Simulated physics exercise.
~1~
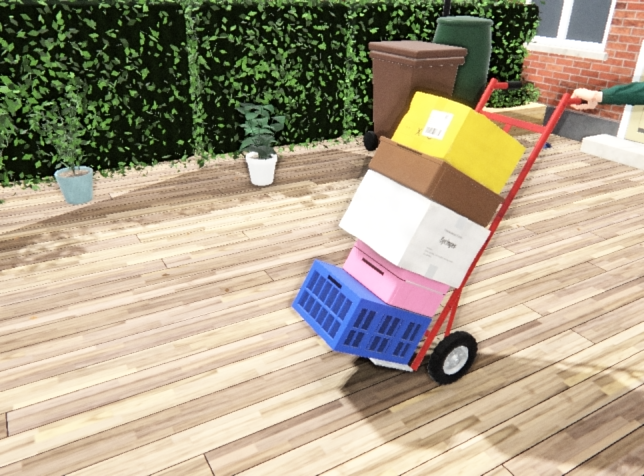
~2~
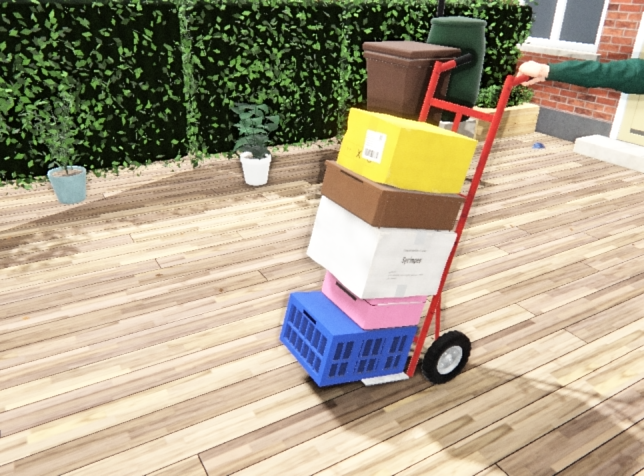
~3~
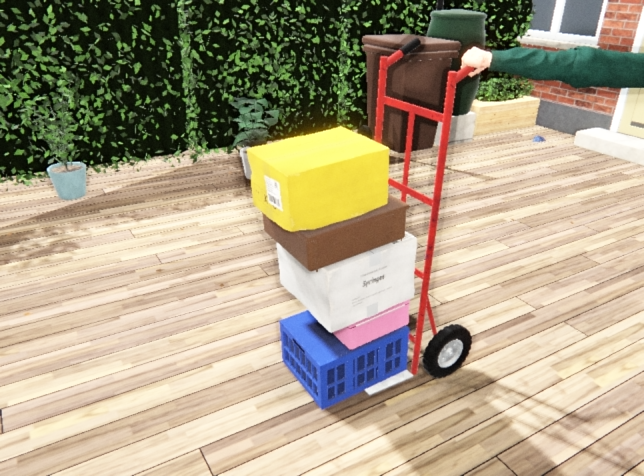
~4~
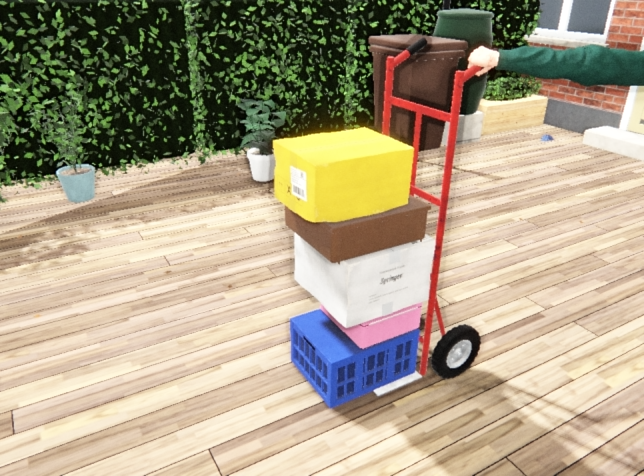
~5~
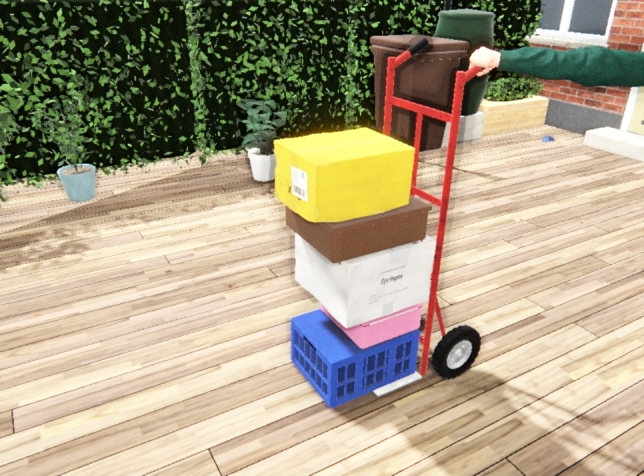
On a sunlit wooden deck, seen from slightly above by a gently swaying camera, potted plants stand before a leafy hedge, with bins and a brick wall behind. A green-sleeved arm at the right holds a tilted red hand truck stacked with a blue crate, a pink box, a white parcel, a brown box and a yellow box on top. The hand lets the truck swing forward until it stands upright. The stack rocks briefly at the stop, then settles. It stays standing, the yellow box shifted somewhat and the others nearly in place.
